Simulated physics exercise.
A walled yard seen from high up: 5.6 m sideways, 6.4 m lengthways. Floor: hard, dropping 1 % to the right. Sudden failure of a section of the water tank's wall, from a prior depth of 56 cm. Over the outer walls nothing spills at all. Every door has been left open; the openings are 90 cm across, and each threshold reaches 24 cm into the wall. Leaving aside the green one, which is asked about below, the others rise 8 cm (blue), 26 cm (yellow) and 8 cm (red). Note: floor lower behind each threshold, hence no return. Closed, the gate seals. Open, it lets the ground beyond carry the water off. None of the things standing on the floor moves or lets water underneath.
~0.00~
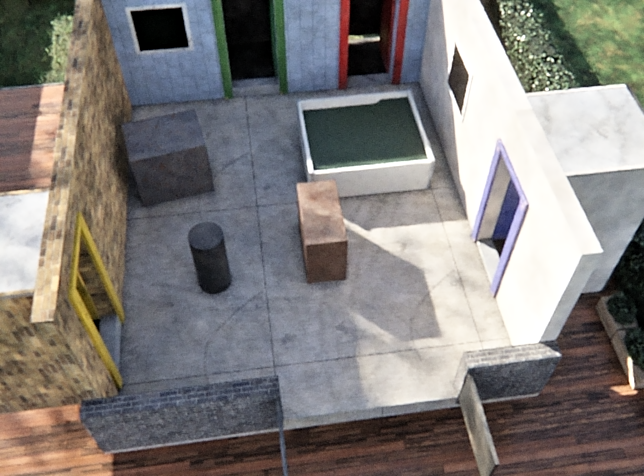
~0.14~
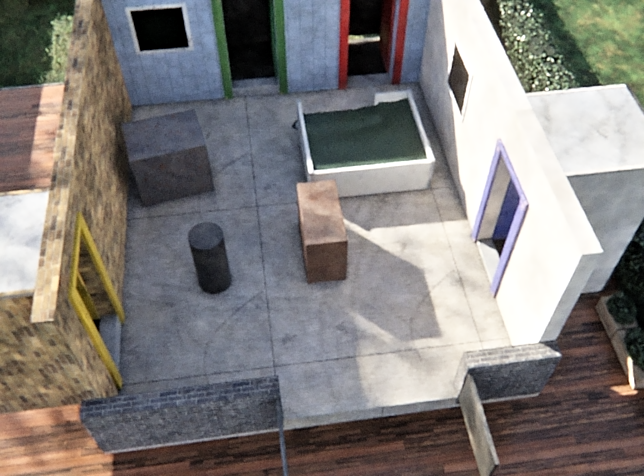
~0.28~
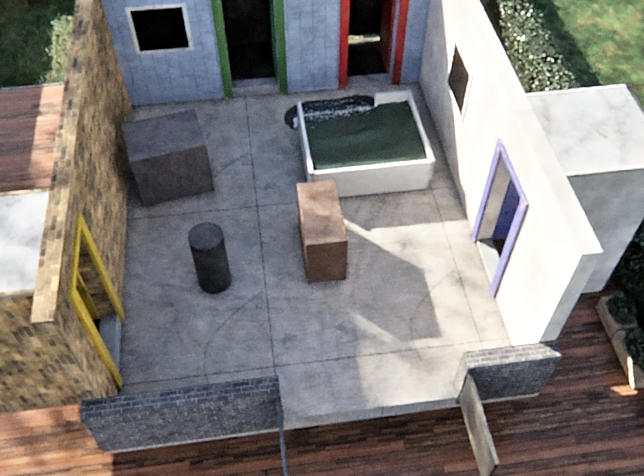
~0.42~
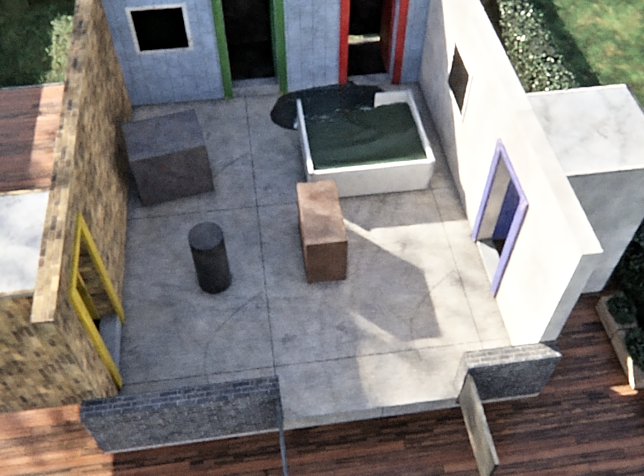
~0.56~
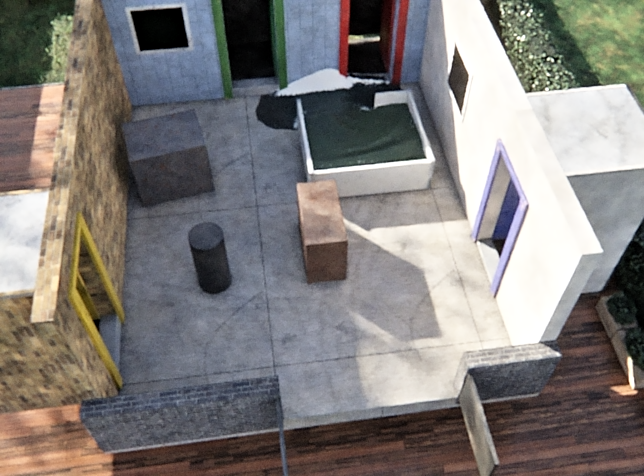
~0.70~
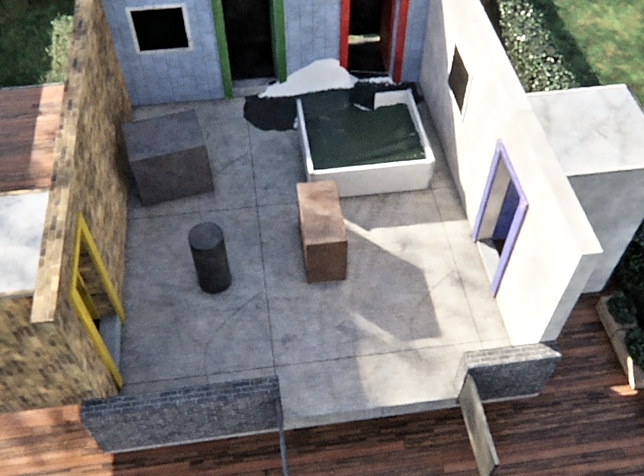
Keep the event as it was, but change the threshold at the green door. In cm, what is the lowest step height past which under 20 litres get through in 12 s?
Close to 13.5 cm is just enough.
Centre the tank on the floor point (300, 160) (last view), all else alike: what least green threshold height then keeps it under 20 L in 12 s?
It must be around 36 cm tall.
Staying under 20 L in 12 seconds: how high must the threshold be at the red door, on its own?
For red: Close to 27 cm.
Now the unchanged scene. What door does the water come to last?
It's the yellow door.
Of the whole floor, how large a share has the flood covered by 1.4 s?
Near 10 per cent is wet.
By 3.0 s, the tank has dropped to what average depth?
It averages roughly 19 centimetres.
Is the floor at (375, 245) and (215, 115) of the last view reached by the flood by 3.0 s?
Note: Point one not yet reached; point two reached.
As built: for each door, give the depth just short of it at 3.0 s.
Green door 13 cm, blue door 0 cm, yellow door 0 cm, red door 16 cm.
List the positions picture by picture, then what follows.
The first picture shows the water tank at (363, 133) is whole and still, 56 cm deep; the green door at (252, 52) is dry.
In the second picture, the front is at a hidden place, 0.2 m from the gap on the far side; 0.2 m2 of floor is wet, 56 cm left at the back.
In the third picture, water pours out on the far side and has run 0.7 m, to a hidden place; about 9 cm deep outside, 56 cm at the back.
In the fourth picture, the gap is on the far side, the front 1.0 m out at (369, 86); the back of the water tank holds 56 cm.
In the fifth picture, the gap is on the far side, the front 1.3 m out at (346, 77); the back of the water tank holds 48 cm.
In the sixth picture, water pours out on the far side and has run 1.4 m, to (410, 83); about 10 cm deep outside, 47 cm at the back; water is at the green door at (252, 52).
After 1.4 s water covers 10 % of the floor, deepest (42 cm) near (321, 93); 20 cm at the green door, 0 litres in over its 21 cm threshold.
After 3.0 s water covers 30 % of the floor, deepest (28 cm) near (140, 162); 13 cm at the green door, 2 litres in over its 21 cm threshold.
After 12.0 s water covers 95 % of the floor, deepest (8 cm) near (415, 97); 5 cm at the green door, 2 litres in over its 21 cm threshold.
At the green door as built, the water arrived by 0.7 s and peaked near 21 cm at 1.6 s.
Run again over the same 12 s with other heights there, 28 litres in over 12 cm, 11 litres over 16 cm. The limit of 20 litres is kept from about 13.5 cm up.
